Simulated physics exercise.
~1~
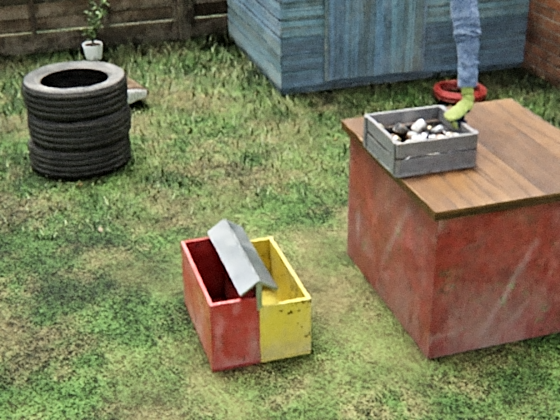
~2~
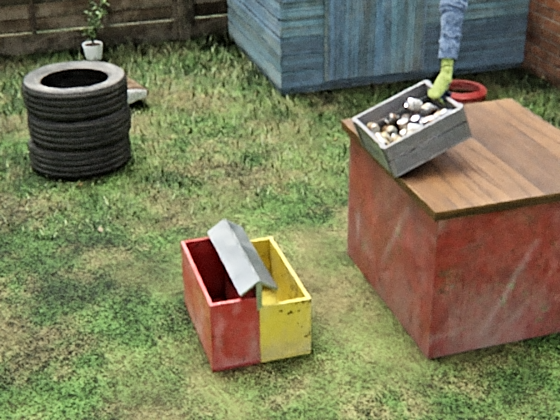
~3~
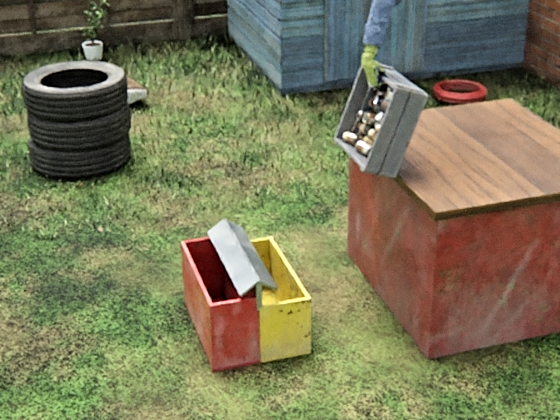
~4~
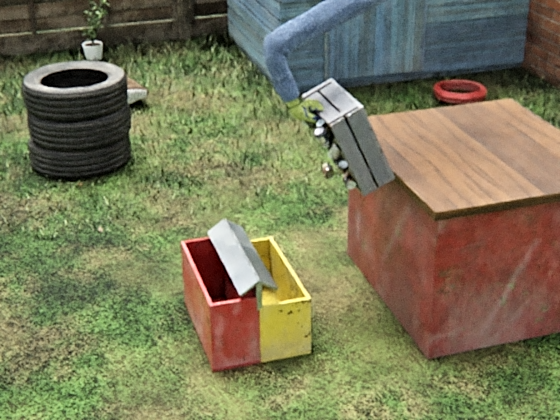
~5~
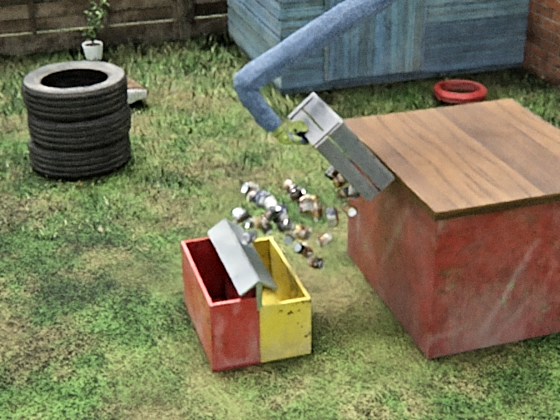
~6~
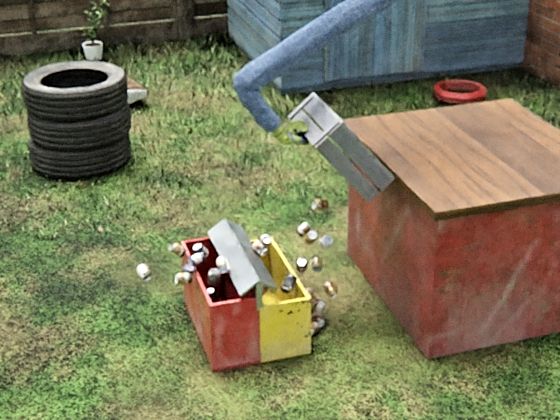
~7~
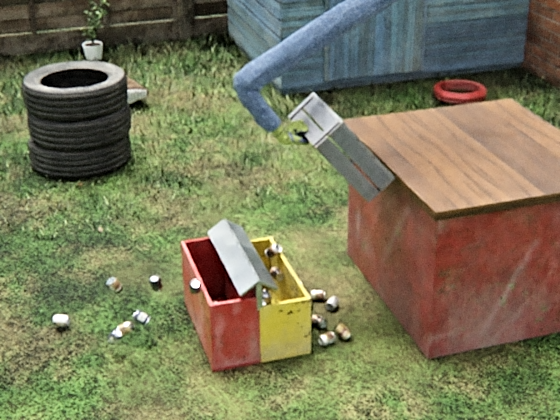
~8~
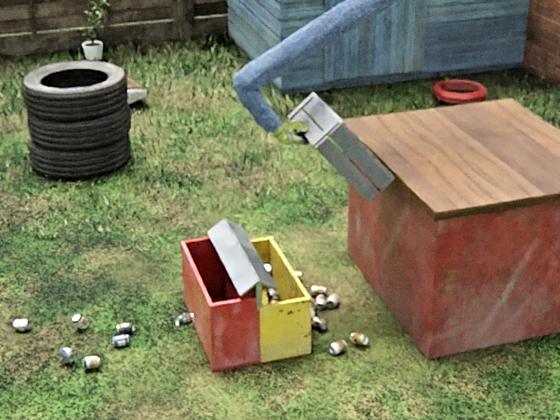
A gloved hand tips small cans from a grey tote, scattering them into and around the bins.
